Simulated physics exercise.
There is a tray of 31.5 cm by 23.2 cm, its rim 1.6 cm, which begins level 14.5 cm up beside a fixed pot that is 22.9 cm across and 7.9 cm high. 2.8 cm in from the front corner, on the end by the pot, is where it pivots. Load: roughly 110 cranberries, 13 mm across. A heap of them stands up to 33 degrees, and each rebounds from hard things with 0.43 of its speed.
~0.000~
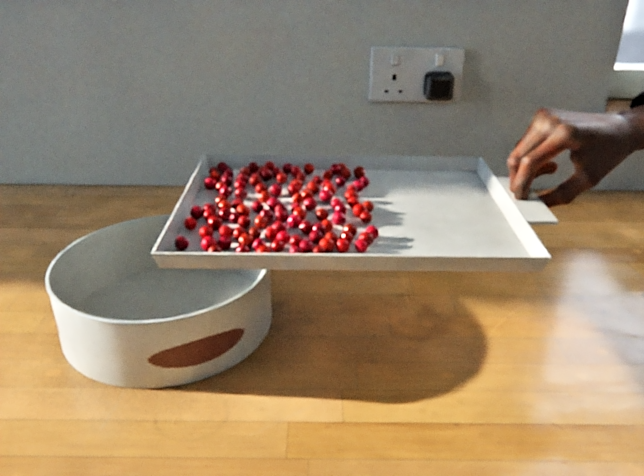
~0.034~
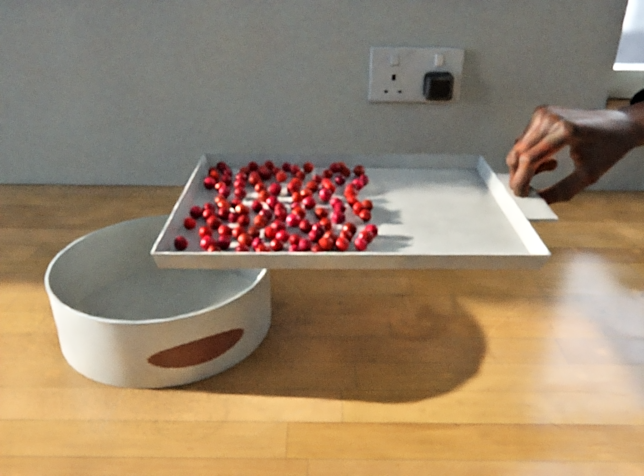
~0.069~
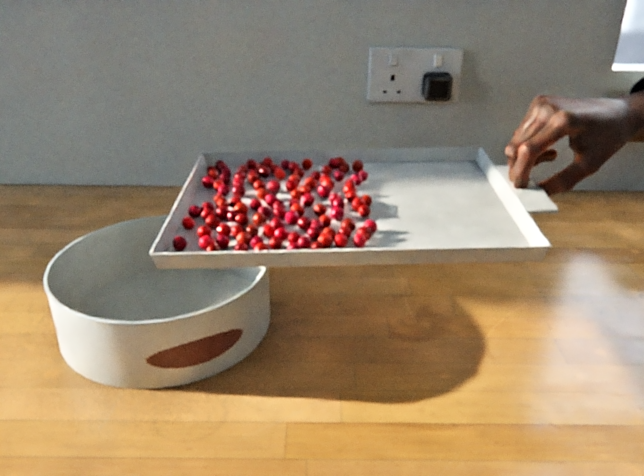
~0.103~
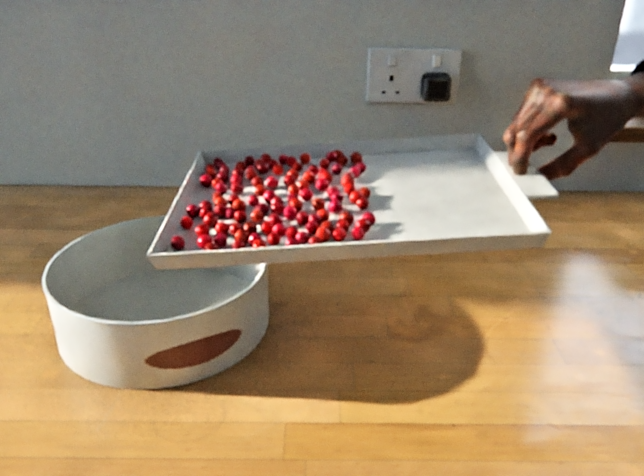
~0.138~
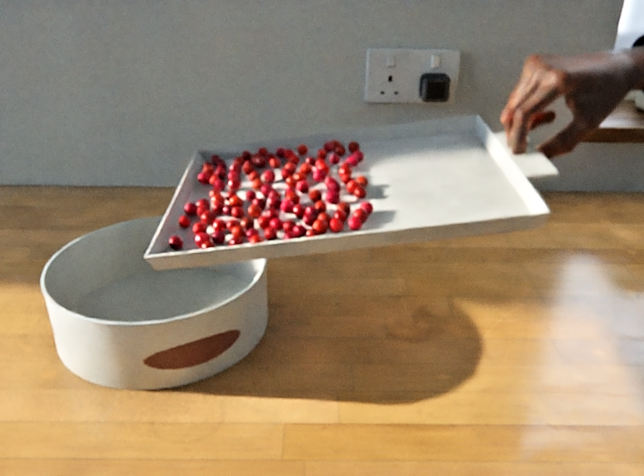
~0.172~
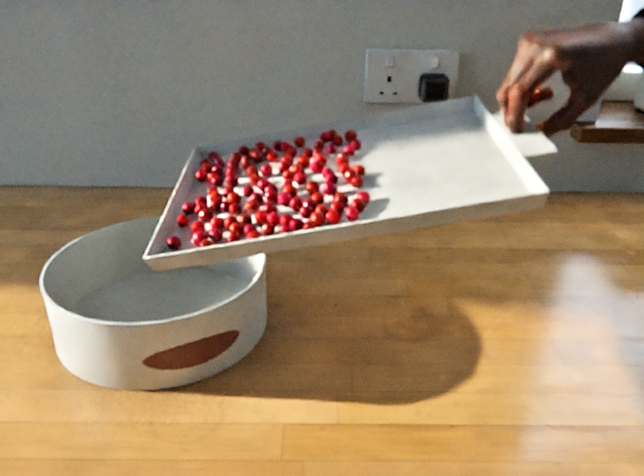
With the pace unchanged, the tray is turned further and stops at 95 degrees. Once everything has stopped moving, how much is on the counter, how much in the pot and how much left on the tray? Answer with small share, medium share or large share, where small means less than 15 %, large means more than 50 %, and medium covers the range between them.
Counter - medium share; pot - large share; tray - small share.
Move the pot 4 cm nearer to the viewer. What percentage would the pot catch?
In that setup it would come to near 90 per cent.
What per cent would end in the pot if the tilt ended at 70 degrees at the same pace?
In that case it comes to about 5 in a hundred.
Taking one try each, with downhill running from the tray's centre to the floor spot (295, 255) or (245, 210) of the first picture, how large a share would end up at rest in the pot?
Some 0 and 90 per cent.
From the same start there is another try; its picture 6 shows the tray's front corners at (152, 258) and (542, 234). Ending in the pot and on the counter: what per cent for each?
Pot 0; counter 100.
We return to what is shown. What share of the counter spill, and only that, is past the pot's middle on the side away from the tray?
Some 90 per cent of the spill lies beyond the centre.
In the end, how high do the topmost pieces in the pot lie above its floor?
Some 2.5 cm above the floor.
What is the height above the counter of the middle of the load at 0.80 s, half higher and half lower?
About 20 centimetres.
After 0.55 s, tilt 52 degrees; the tray holds 100 %, the pot 0 %.
After 0.80 s, tilt 79 degrees; the tray holds 100 %, the pot 0 %.
After 1.17 s, tilt 95 degrees; the tray holds 0 %, the pot 65 %.
By 1.9 s all is still; counter 25 %, pot 75 %, tray 0 %.
